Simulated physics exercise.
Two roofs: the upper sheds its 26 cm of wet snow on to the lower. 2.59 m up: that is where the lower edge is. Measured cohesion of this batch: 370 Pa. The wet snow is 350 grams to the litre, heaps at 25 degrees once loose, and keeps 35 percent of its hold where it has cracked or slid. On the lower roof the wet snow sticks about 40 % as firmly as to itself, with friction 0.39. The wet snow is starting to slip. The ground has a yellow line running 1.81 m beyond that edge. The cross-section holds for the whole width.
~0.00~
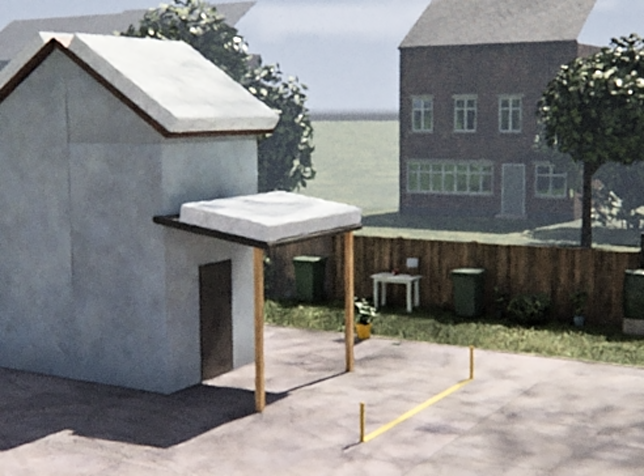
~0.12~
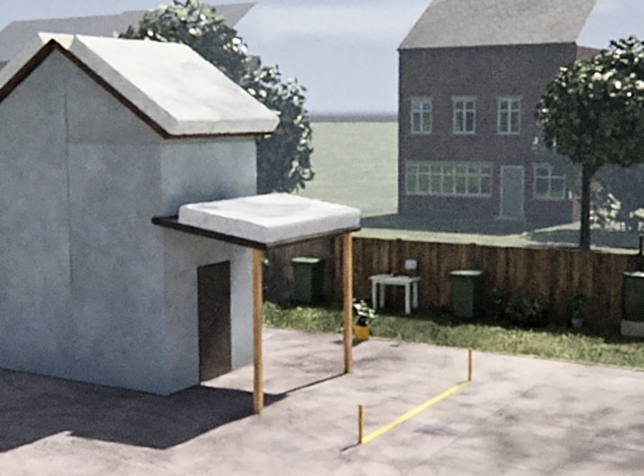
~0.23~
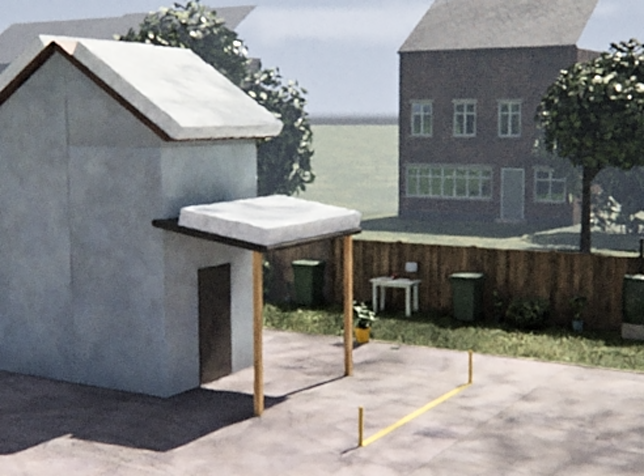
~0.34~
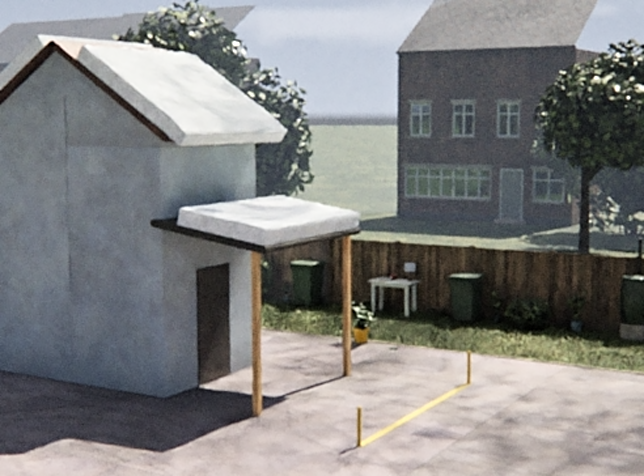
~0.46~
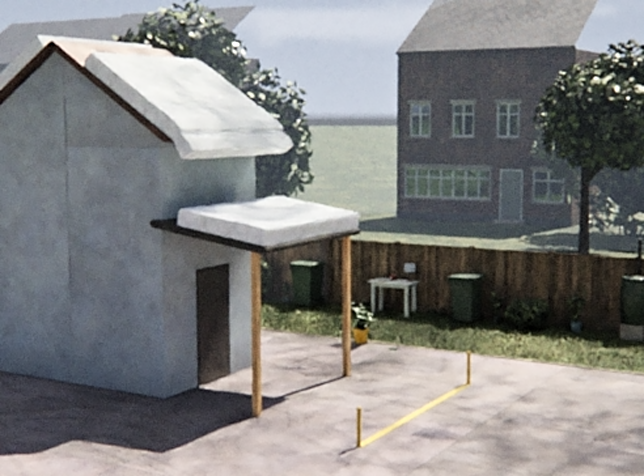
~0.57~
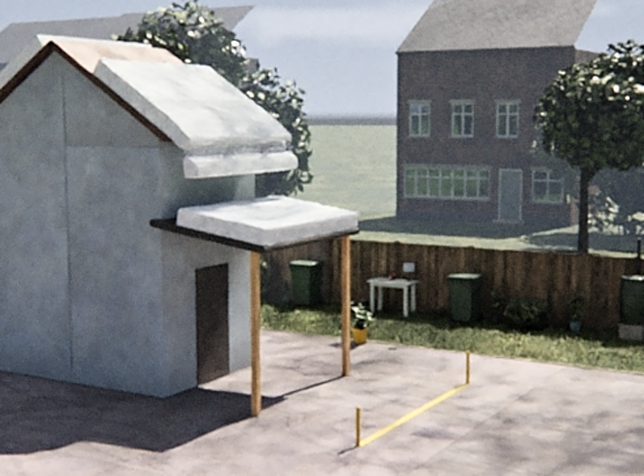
At the start, thick white snow covers the upper roof of a pale building and the lower roof over its door. The upper layer slides slowly down to the right, baring a strip near the ridge, then pokes past the edge, cracks and bends downward above the lower roof.
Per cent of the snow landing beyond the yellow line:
Roughly 39 %.
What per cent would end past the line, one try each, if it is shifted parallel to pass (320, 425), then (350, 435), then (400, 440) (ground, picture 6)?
Roughly 55 %, then 45 %, then 30 %.
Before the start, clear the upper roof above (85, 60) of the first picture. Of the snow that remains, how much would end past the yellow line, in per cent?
30 %.
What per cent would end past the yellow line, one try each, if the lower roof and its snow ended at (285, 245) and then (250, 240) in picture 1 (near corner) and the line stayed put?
In that order: 35 %, 35 %.
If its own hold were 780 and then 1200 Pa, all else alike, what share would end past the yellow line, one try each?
You'd see 25 percent the first time and 10 percent the second.
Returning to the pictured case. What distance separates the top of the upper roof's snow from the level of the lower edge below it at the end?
0.6 m.
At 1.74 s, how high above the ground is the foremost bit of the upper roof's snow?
Measured height: Approx. 0.4 m.
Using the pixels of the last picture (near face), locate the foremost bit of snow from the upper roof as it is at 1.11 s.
It shows up near (263, 218) in the last picture.
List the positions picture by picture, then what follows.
The first frame shows leading edge of the wet snow at (172, 126).
The second frame shows leading edge of the wet snow at (172, 128), its middle shifted 2.8 cm, 1 % of it past the upper edge, in one piece.
The third frame shows leading edge of the wet snow at (176, 124), its middle shifted 11 cm, 4 % of it past the upper edge, in one piece.
The fourth frame shows leading edge of the wet snow at (180, 127), its middle shifted 24 cm, 10 % of it past the upper edge, in one piece.
The fifth frame shows leading edge of the wet snow at (188, 140), its middle shifted 43 cm, 18 % of it past the upper edge, cracking.
The sixth frame shows leading edge of the wet snow at (196, 162), its middle shifted 68 cm, 28 % of it past the upper edge, cracking.
After 1.11 s, none is below the lower edge and 0 % is past the line.
After 1.74 s, 45 % is below the lower edge and 0 % is past the line.
After 2.37 s, 58 % is below the lower edge and 39 % is past the line.
After 3.00 s, 59 % is below the lower edge and 39 % is past the line.
After 3.40 s, at the end, 59 % is below the lower edge and 39 % is past the line.
